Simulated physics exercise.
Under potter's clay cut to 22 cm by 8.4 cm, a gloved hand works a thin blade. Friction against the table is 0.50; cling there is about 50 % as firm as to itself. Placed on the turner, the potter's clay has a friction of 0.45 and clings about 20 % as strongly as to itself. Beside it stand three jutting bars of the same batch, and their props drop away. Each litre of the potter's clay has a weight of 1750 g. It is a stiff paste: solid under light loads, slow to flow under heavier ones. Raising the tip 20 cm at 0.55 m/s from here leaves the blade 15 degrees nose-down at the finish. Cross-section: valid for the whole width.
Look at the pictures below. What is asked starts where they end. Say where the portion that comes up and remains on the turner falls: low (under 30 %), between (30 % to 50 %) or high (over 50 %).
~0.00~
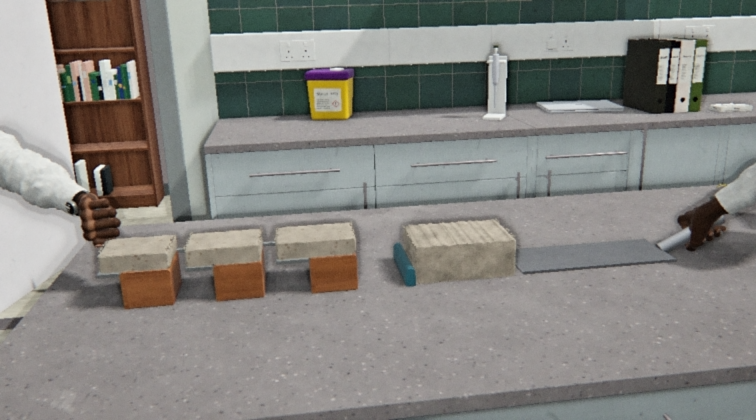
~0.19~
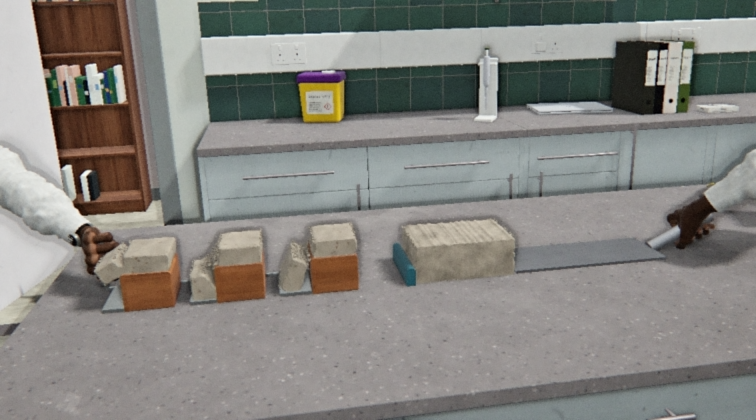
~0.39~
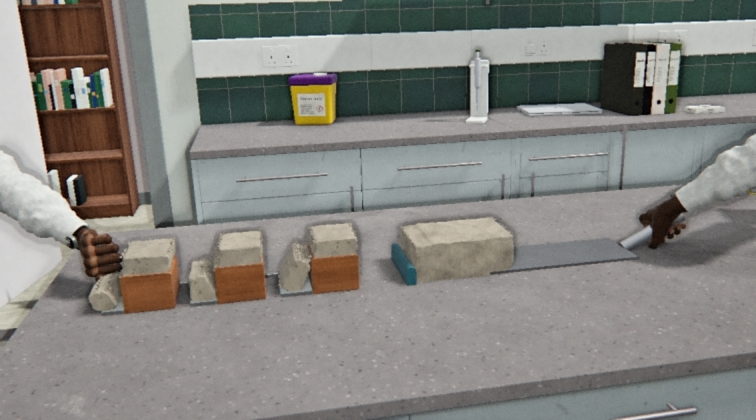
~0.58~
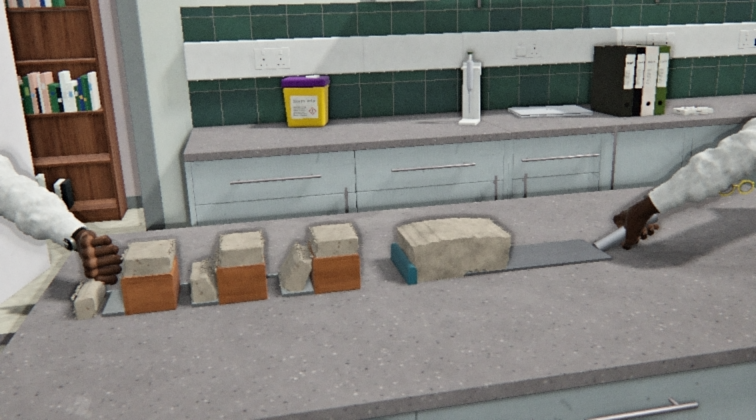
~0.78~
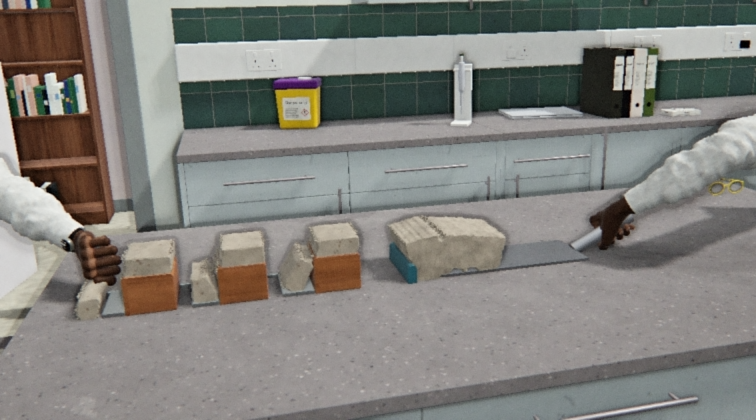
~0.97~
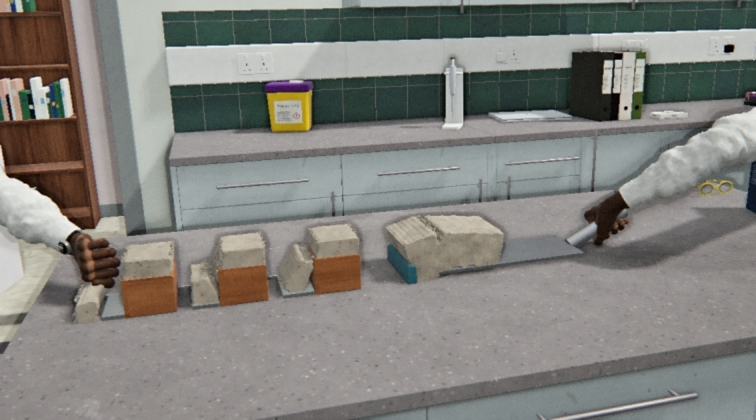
Look for a big share, meaning over 50 %.
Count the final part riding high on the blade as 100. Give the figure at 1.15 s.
Fraction so far: Roughly 80 %.
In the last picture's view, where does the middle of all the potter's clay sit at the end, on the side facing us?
At about (448, 197).
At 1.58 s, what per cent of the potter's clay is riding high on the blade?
60 %.
By 1.15 s, the tip is 10 cm up.
By 1.37 s, the tip is 20 cm up and 62 % is riding high on the blade.
By 1.58 s, the tip is 20 cm up and 62 % is riding high on the blade.
By 1.79 s, the tip is 20 cm up and 62 % is riding high on the blade.
By 2.60 s, at the end, the tip is 20 cm up and 62 % is riding high on the blade.
